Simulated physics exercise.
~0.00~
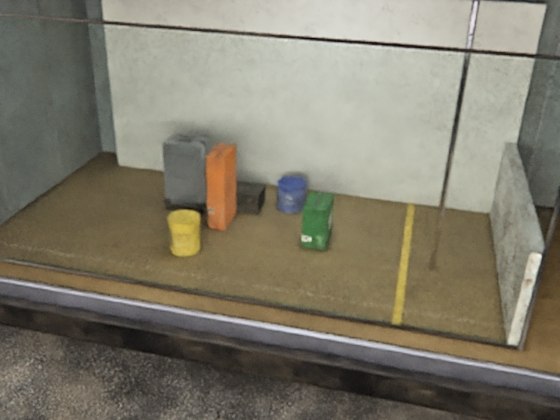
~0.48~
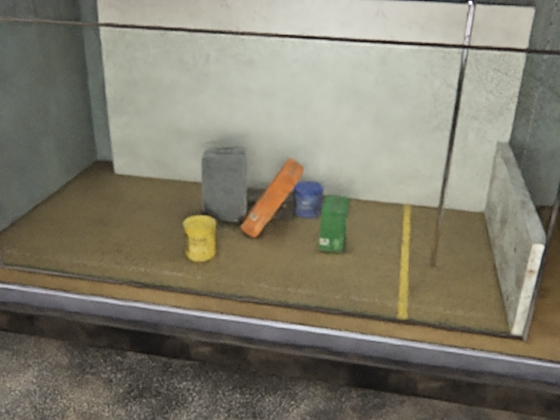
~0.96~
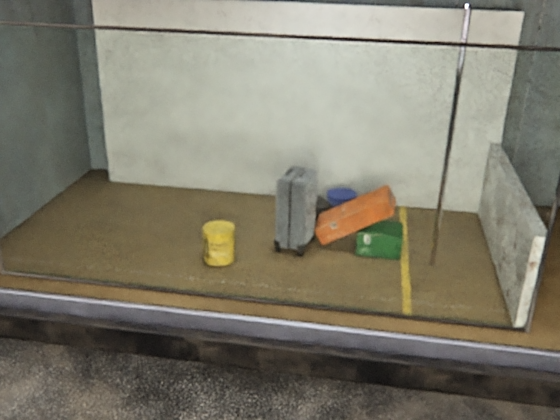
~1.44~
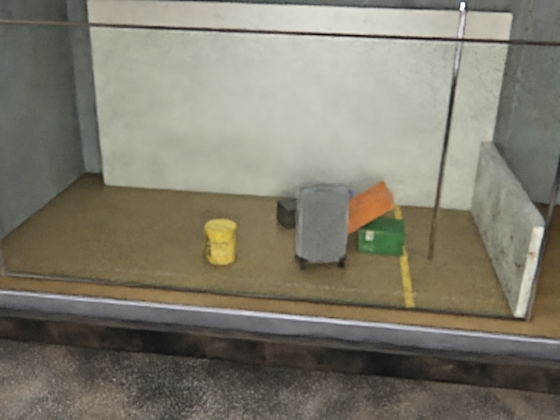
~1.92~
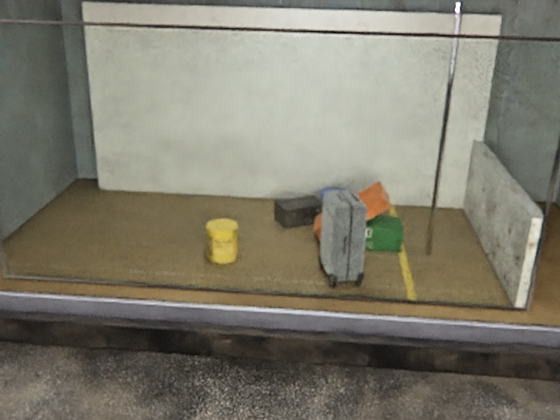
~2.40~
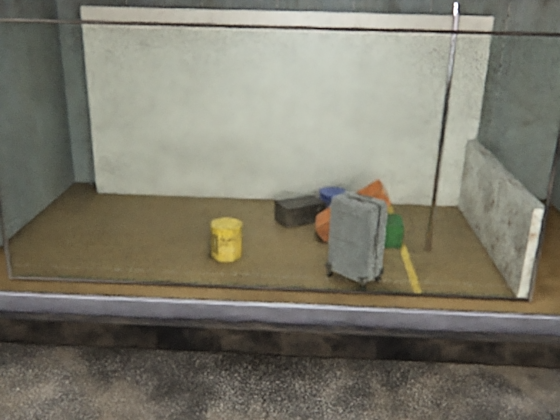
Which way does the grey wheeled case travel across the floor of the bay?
The grey wheeled case moves to the right, toward the side of the bay with the yellow line.
